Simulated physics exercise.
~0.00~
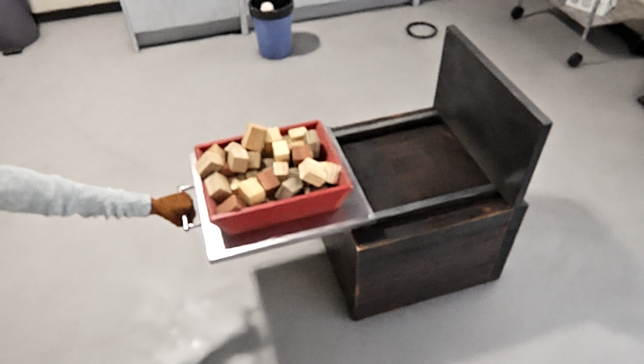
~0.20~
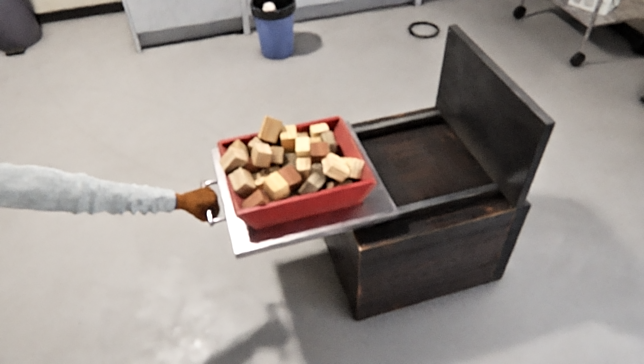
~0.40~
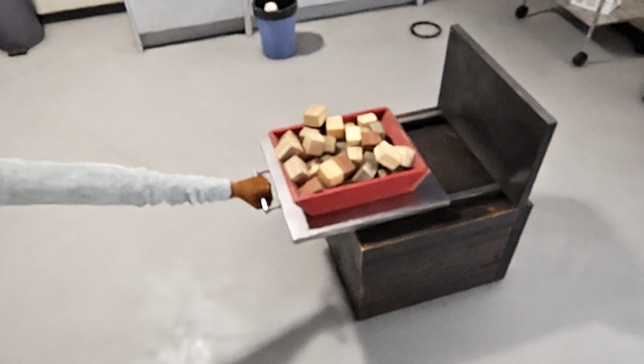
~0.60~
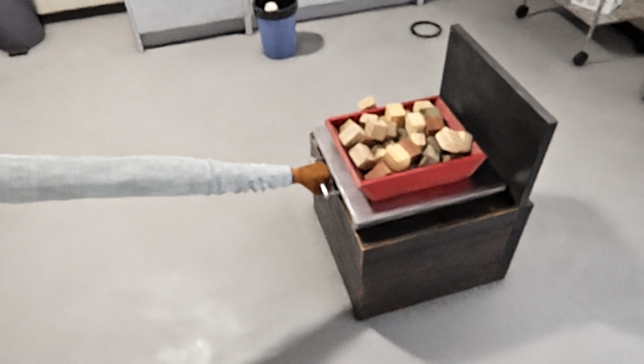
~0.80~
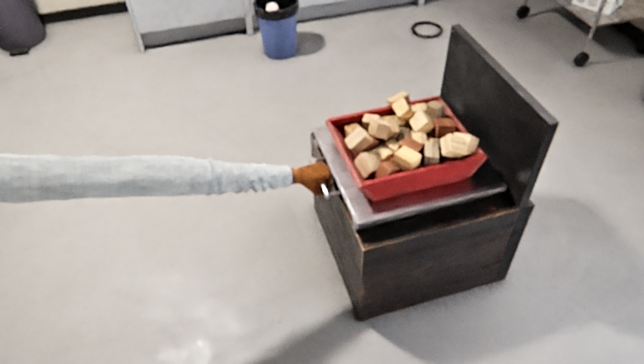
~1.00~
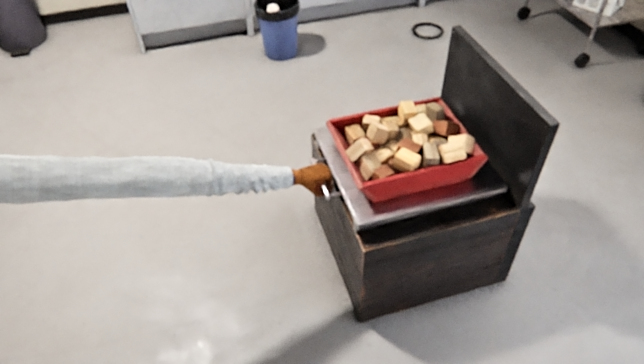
A hand in a pale sleeve pushed a shelf carrying a red box of wooden blocks rightward until it sat over a dark wooden unit, stopping near its back panel, and the blocks shifted and tumbled forward, leaving the box still heaped full.
